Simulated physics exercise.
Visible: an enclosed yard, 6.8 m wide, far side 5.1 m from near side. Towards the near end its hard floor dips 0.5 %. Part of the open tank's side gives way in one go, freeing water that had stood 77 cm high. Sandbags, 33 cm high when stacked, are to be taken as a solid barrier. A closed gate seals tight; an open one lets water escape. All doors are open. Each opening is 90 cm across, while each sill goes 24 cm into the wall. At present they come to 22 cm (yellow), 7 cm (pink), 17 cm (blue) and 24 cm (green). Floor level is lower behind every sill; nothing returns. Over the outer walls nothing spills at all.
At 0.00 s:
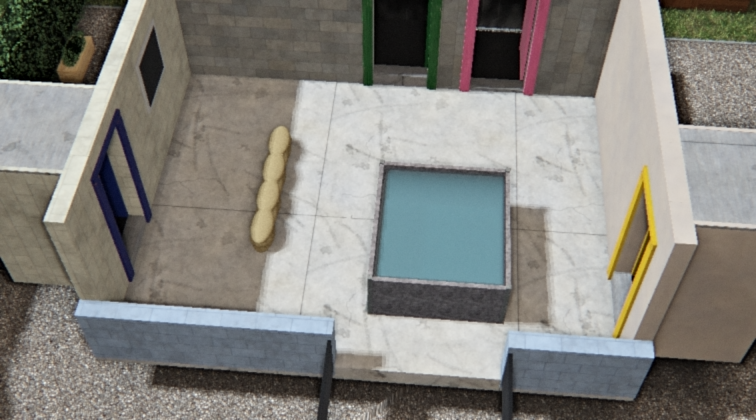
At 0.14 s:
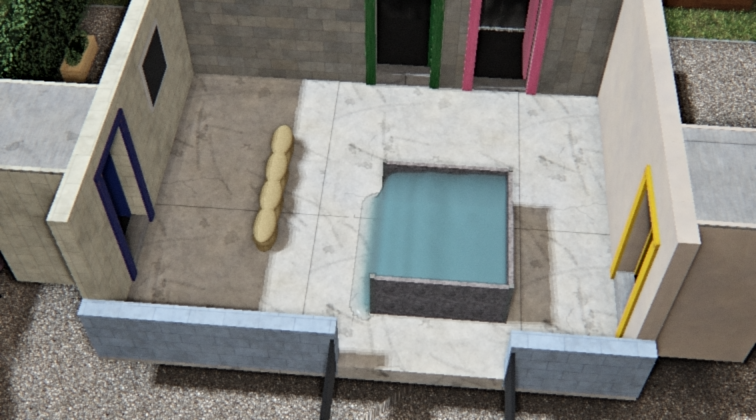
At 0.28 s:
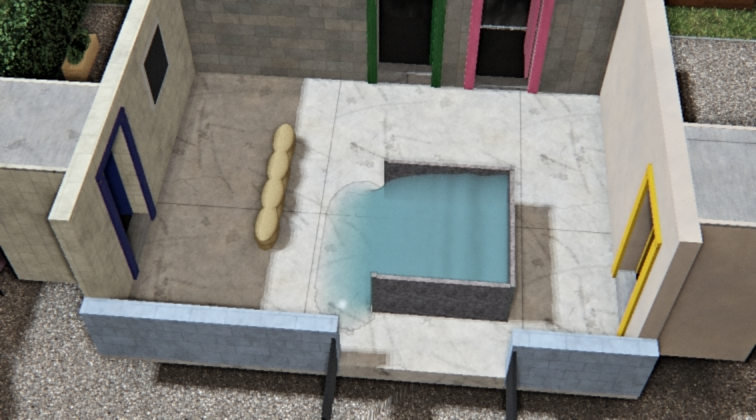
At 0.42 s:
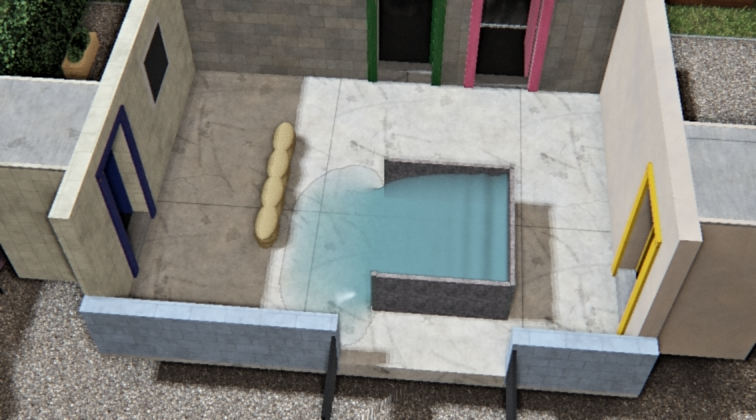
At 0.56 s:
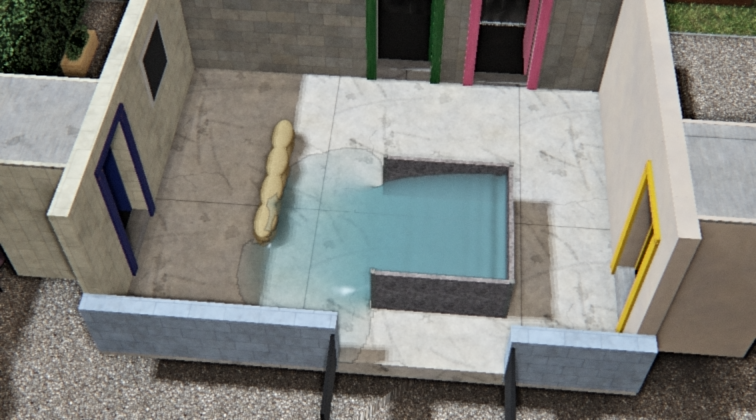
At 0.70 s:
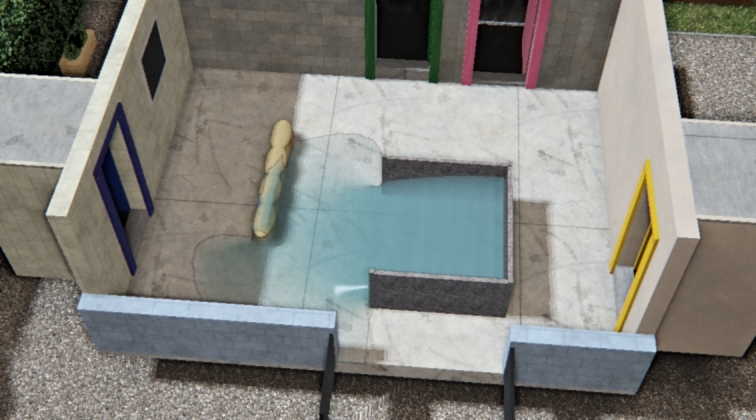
To begin with, a dark open tank of still water stands in a walled yard with blue, green, pink and yellow doorways. Its left side gives way and water pours out, fanning leftward across the pale floor. It reaches the lumpy tan barrier and spreads around its near end.
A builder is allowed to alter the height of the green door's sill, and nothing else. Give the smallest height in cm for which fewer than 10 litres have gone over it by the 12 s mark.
About 12 cm.
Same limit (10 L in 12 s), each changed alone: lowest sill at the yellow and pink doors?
You'd want about 8.5 centimetres at yellow and about 6.5 centimetres at pink.
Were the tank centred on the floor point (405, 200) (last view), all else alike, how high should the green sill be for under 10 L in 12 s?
Minimum: Approx. 9.0 cm.
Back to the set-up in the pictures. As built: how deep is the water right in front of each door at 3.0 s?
Door by door in centimetres - yellow 0, pink 4, blue 21, green 15.
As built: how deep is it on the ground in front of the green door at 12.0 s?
The depth there is around 4.5 cm.
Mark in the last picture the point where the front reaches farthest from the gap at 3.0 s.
Around pixel (194, 69).
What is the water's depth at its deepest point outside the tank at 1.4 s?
Roughly 56 cm.
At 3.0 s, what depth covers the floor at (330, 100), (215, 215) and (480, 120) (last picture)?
Roughly 8, 9 and 1 cm, in turn.
After 1.4 s water covers 35 % of the floor, deepest (56 cm) near (121, 316); it has not reached the green door.
After 3.0 s water covers 55 % of the floor, deepest (32 cm) near (117, 328); 15 cm at the green door, 0 litres in over its 24 cm sill.
After 12.0 s water covers 95 % of the floor, deepest (14 cm) near (597, 364); 4 cm at the green door, 0 litres in over its 24 cm sill.
At the green door as built, the water arrived by 2.1 s and peaked near 15 cm at 2.8 s.
Run again over the same 12 s with other heights there, 14 litres in over 11 cm, 2 litres over 15 cm. The limit of 10 litres is kept from about 12 cm up.
